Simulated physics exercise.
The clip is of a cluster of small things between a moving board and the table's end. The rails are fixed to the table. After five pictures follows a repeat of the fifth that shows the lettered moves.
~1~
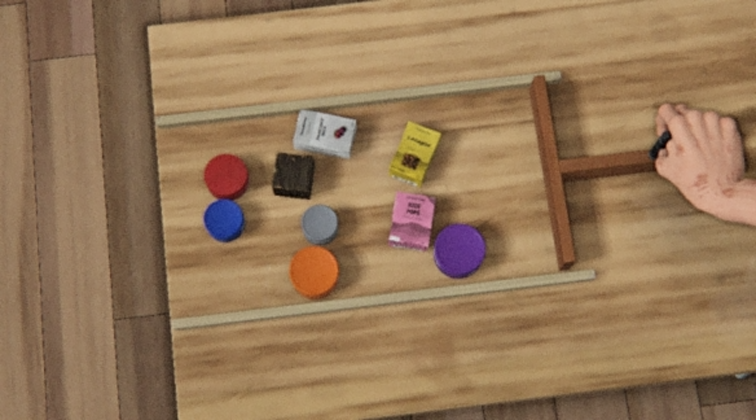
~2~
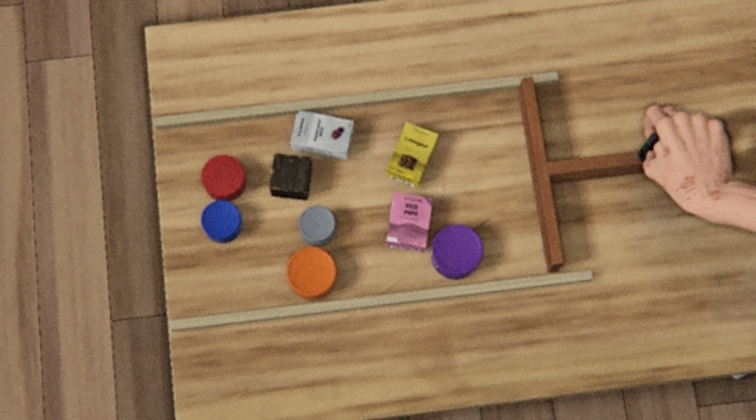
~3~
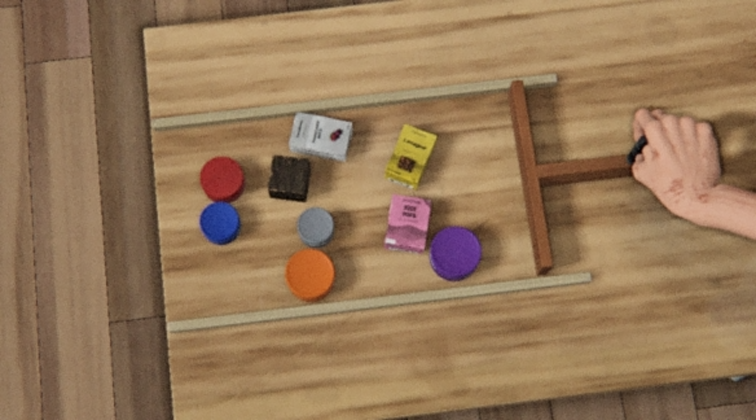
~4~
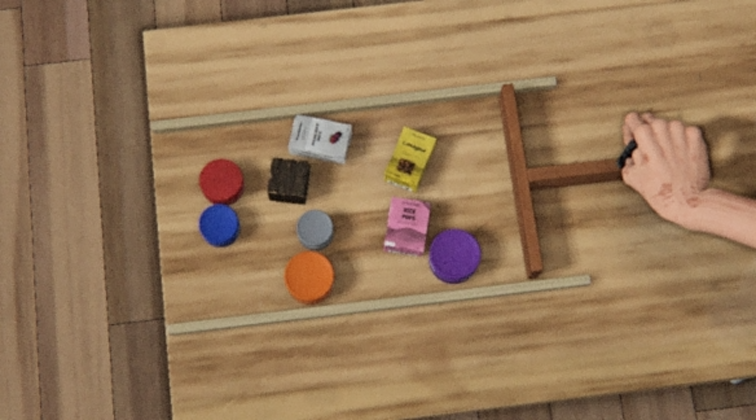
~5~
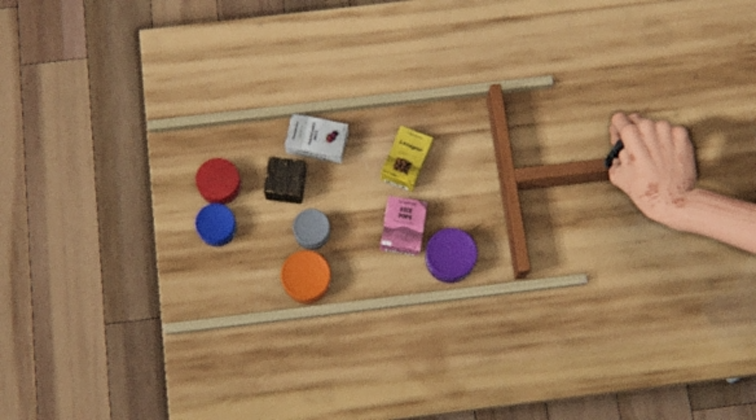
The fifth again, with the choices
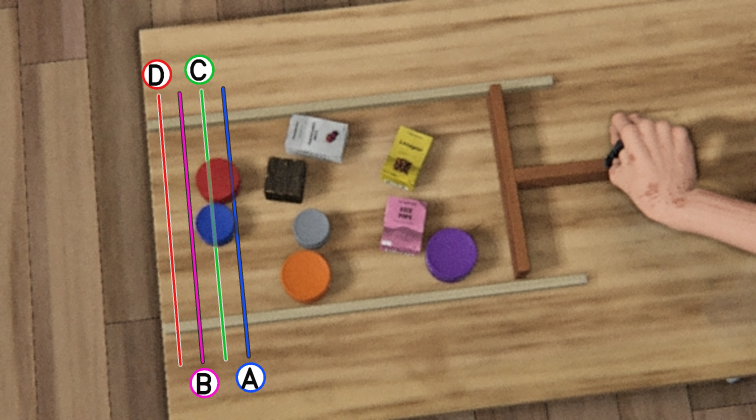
A wooden board, pushed by a hand on its handle, slid a short way left between two pale strips toward a cluster of small packets, round tubs and a dark block, without touching them.
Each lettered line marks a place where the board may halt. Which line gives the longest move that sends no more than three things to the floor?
A.
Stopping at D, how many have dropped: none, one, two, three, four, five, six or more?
In all, six or more.
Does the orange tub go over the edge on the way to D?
Yes.
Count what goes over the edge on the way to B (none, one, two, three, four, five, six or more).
In all, six or more.
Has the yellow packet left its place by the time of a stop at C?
Yes.
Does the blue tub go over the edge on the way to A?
By then, yes.
On the copy, A at (235, 218); B at (191, 224); C at (213, 221); D at (169, 226).
On A. First, board (411, 187); purple tub (389, 271); yellow packet (383, 164).
Then, board (312, 198); blue tub (207, 224); red pot (209, 183).
Finally, board (237, 207); blue tub over the edge; red pot over the edge; two fallen.
By contrast, B drops six; C drops five; D drops nine.
